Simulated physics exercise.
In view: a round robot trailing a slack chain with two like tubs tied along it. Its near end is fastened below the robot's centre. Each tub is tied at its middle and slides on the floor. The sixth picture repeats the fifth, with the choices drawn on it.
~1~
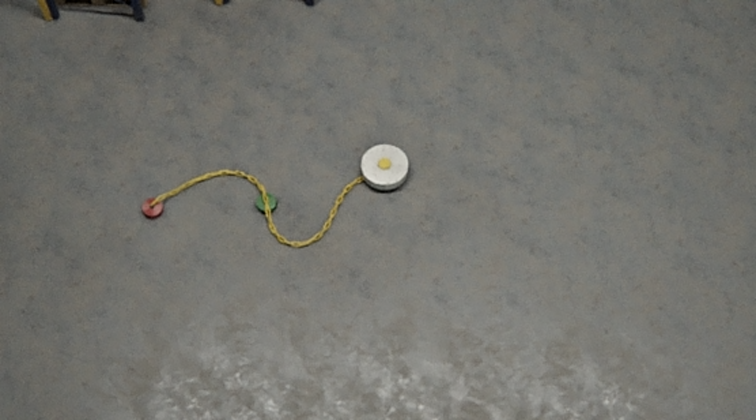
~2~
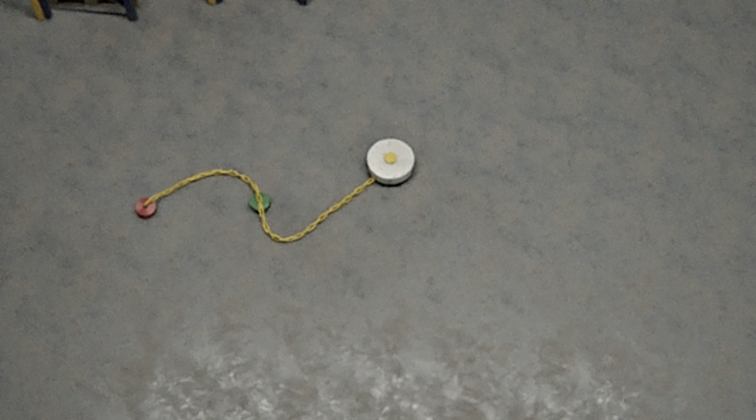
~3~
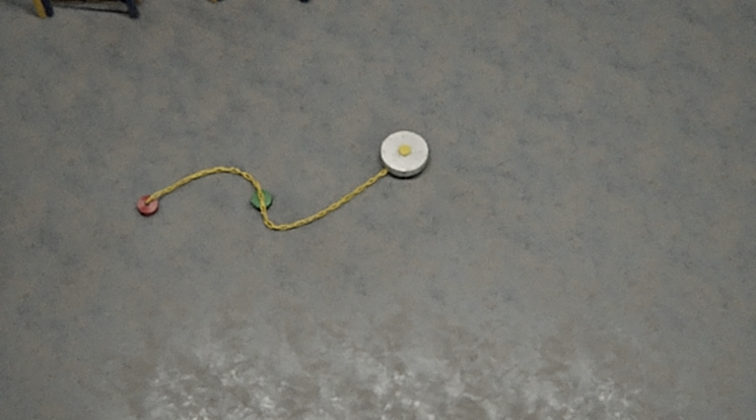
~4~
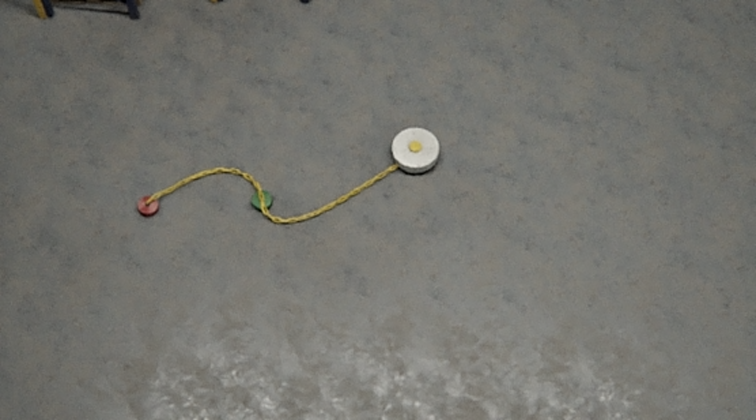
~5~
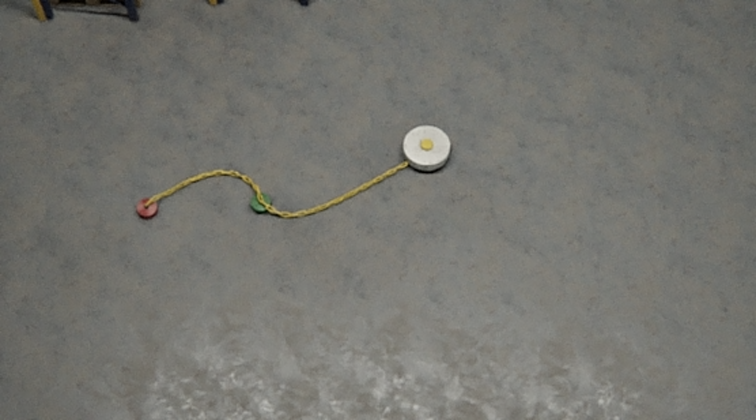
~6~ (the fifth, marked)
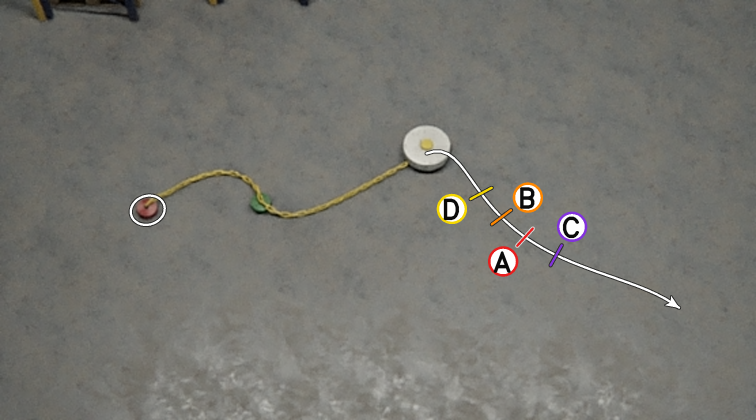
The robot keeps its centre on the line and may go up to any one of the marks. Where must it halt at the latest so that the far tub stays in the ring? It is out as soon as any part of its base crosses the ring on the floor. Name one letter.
No farther than D.
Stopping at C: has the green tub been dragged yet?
Yes.
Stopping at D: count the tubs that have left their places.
By then, one.
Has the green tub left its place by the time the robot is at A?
By then, yes.
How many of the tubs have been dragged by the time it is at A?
Two.
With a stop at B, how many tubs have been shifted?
By then, two.
On the marked copy, A at (525, 237); B at (501, 217); C at (556, 255); D at (481, 193); the ring at (148, 210); the route from (426, 154) via (535, 244) to (679, 308).
Following D. Soon after the start, robot (452, 152); red tub (147, 208); green tub (271, 198).
Later, robot (469, 172); red tub (147, 208); green tub (282, 194).
In the end, robot (482, 189); red tub (147, 208); green tub (292, 191); the ringed tub at the far end is still in its ring.
As for the rest, A drags the last tub to (189, 204); B drags the last tub to (166, 206); C drags the last tub to (220, 204).
